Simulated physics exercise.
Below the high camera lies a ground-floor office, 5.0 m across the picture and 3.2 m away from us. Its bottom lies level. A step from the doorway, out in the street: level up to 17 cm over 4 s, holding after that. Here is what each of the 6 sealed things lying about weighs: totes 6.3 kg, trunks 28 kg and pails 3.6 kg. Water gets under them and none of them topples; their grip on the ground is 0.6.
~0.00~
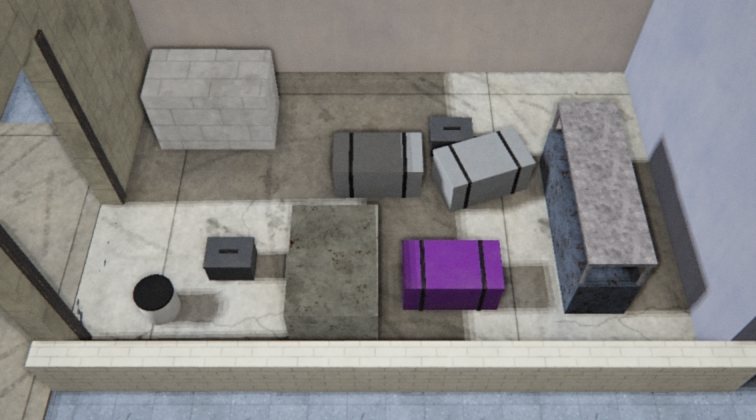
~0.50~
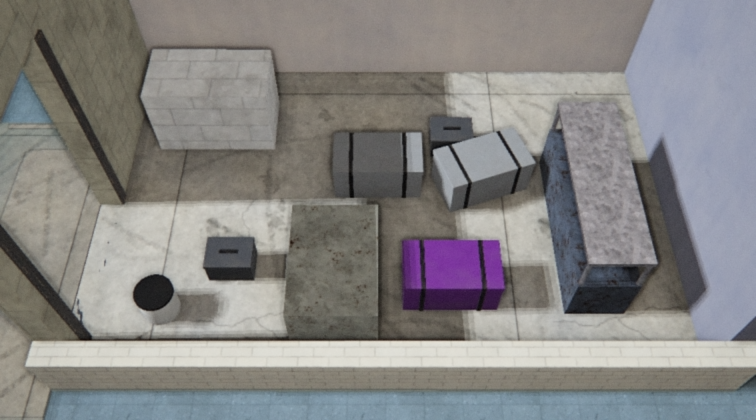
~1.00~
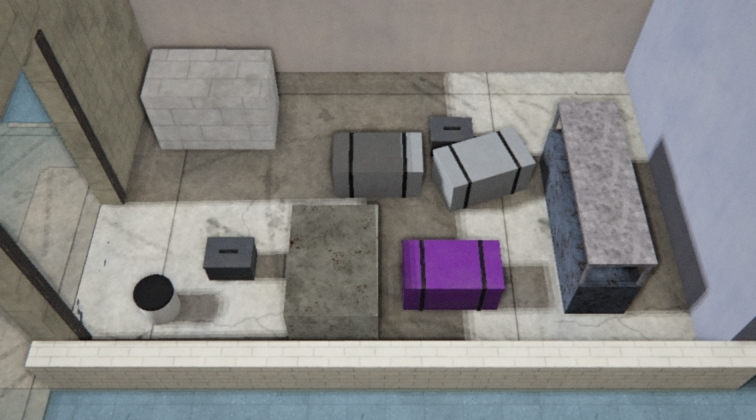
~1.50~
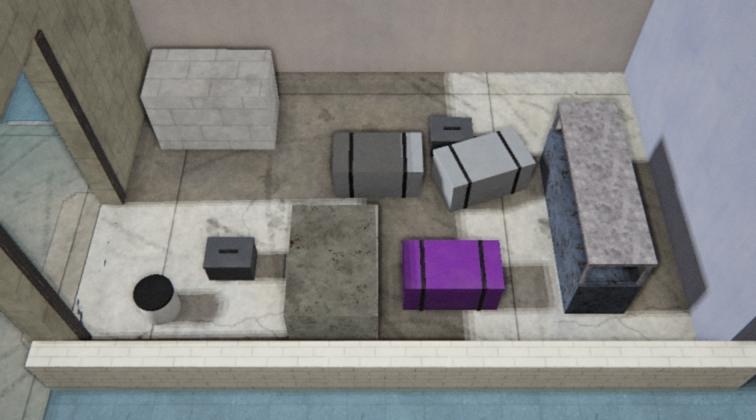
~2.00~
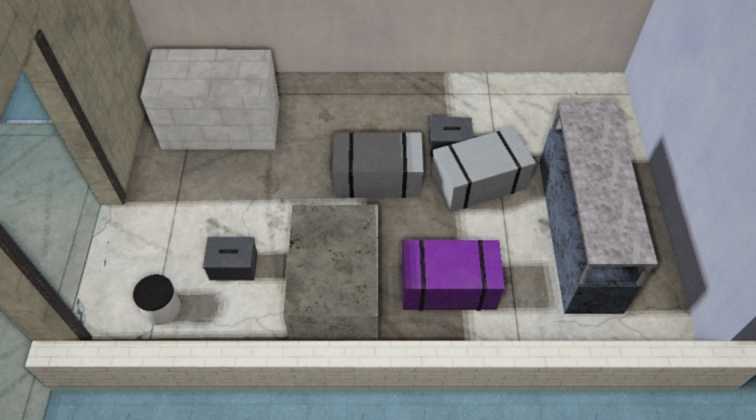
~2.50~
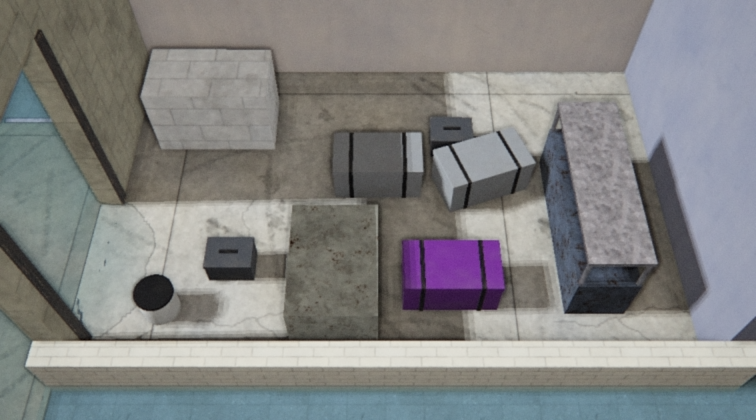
Ground-floor office seen from above, water spreading over the street outside and just reaching the doorway, trunks and boxes staying still.
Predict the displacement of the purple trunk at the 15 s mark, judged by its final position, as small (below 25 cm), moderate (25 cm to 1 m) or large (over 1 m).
Small.
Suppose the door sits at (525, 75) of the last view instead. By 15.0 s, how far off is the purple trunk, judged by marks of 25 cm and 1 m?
As for the purple trunk, it inches along a bit.
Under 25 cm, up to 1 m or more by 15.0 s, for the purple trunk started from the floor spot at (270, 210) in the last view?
Outcome - it ends up well away.
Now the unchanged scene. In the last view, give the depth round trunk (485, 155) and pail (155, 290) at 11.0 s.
Around 6 cm and 12 cm.
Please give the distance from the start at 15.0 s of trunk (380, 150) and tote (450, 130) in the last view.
Net displacement, in order: 100 cm; 100 cm.
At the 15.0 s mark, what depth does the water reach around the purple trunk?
Near 8 cm deep.
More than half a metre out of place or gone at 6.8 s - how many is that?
2.
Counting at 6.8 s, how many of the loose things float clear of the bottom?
At that instant the tally stands at 2.
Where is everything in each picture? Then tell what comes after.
The purple trunk at (452, 264) rests on the ground; 0.0 m2 under water; 0 of 6 have shifted, in the first frame.
The purple trunk at (452, 264) rests on the ground; 0.0 m2 under water; 0 of 6 have shifted, in the second frame.
The purple trunk at (452, 264), on the bottom; 0.0 m2 under water; 0 of 6 have shifted, in the third frame.
The purple trunk at (452, 264), on the bottom; 0.0 m2 under water; 0 of 6 have shifted, in the fourth frame.
The purple trunk at (452, 264) rests on the ground; water covers 0.0 m2; 0 of 6 have shifted, in the fifth frame.
The purple trunk at (452, 264) rests on the ground; 0.3 m2 under water; 0 of 6 have shifted, in the sixth frame.
After 3.5 s the purple trunk is near (452, 264), 0.0 m from its start, aground; 0 afloat.
After 6.8 s the purple trunk is near (452, 264), 0.0 m from its start, aground; 2 afloat.
After 11.0 s the purple trunk is near (452, 264), 0.0 m from its start, aground; 2 afloat.
After 15.0 s the purple trunk is near (443, 266), 0.1 m from its start, afloat; 6 afloat.
